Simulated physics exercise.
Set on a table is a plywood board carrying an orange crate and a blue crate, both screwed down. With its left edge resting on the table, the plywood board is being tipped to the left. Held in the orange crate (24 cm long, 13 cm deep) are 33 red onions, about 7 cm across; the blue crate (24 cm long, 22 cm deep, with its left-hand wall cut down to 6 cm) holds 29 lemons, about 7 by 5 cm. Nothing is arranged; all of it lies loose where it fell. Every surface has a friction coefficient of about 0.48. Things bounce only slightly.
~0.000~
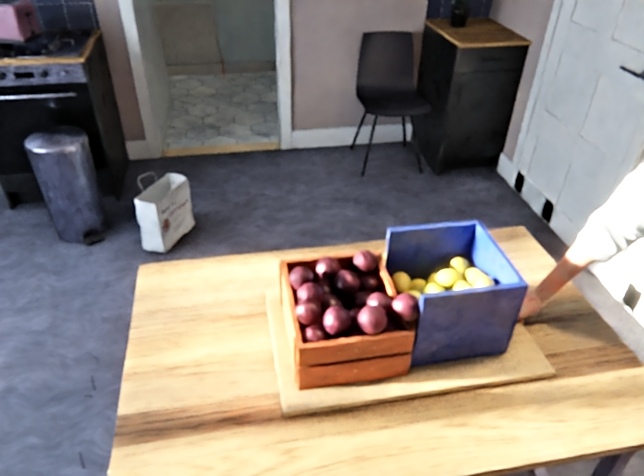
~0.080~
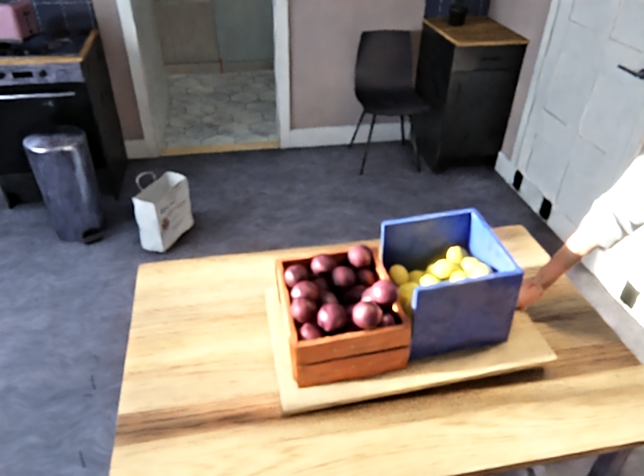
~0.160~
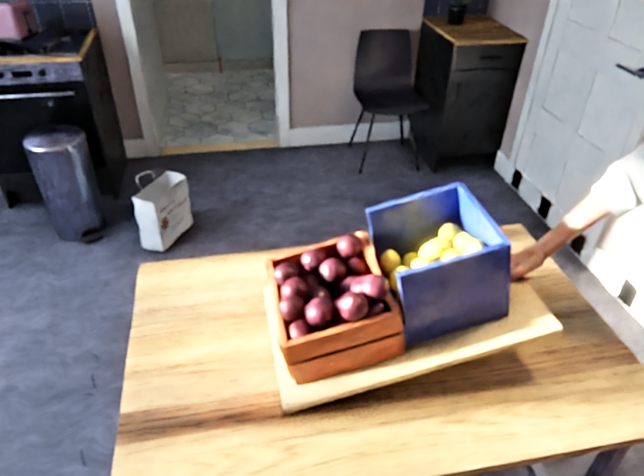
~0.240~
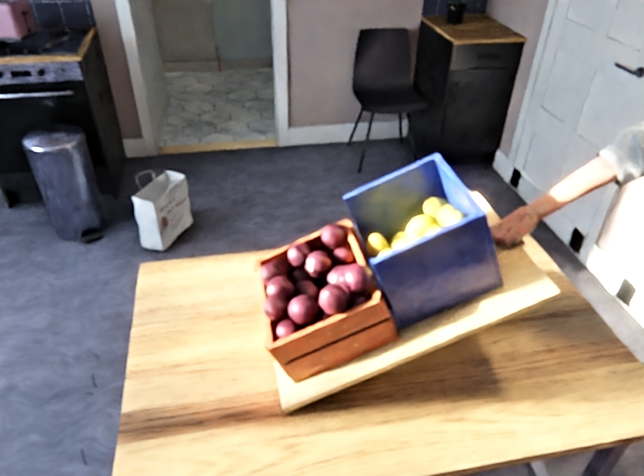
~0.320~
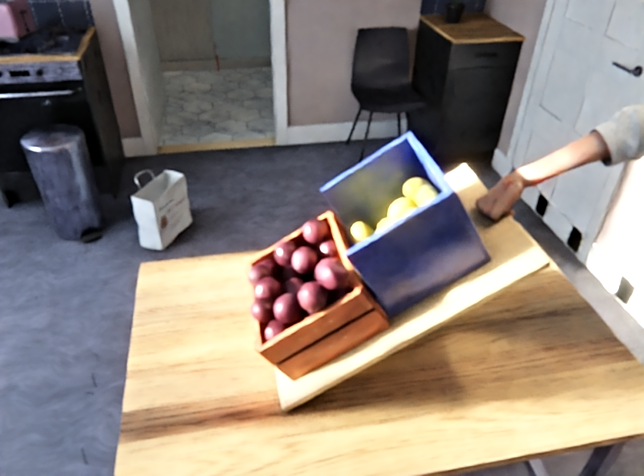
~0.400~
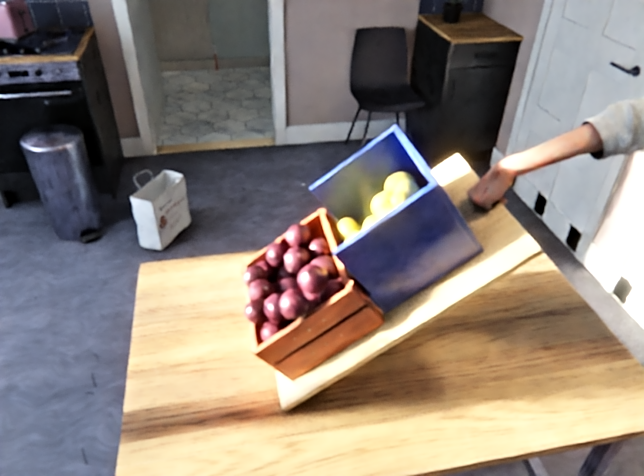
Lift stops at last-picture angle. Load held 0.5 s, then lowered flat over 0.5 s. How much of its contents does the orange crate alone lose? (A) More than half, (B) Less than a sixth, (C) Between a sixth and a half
Less than a sixth (B).
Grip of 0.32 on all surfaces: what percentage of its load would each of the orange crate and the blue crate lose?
Orange crate 0, blue crate 10 per cent.
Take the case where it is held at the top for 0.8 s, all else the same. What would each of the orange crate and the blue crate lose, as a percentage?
In that case you'd see orange crate shed 10 percent of its load and blue crate shed 0 percent.
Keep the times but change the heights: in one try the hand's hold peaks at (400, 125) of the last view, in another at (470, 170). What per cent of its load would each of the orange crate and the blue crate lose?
Loss per try - orange crate 40 / 20 percent, blue crate 80 / 30 percent.
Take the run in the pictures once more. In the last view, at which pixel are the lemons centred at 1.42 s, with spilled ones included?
The middle is around (424, 297).
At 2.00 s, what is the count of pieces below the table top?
Estimated tally of pieces: Close to 1.
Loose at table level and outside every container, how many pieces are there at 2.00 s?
Estimated count: 1.
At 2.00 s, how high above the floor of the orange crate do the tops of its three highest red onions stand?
Some 17 cm.
After 0.66 s, tilt 36°; the orange crate is down by 1 of 33 and the blue crate has all 29.
After 0.98 s, tilt 34°; the orange crate is down by 1 of 33 and the blue crate is down by 1 of 29.
After 1.42 s, tilt 0°; the orange crate is down by 2 of 33 and the blue crate is down by 1 of 29.
Outcome (at 2.00 s), the orange crate is down by 2 of 33 and the blue crate is down by 1 of 29. Asked share, 2 of 33, 6 per cent.
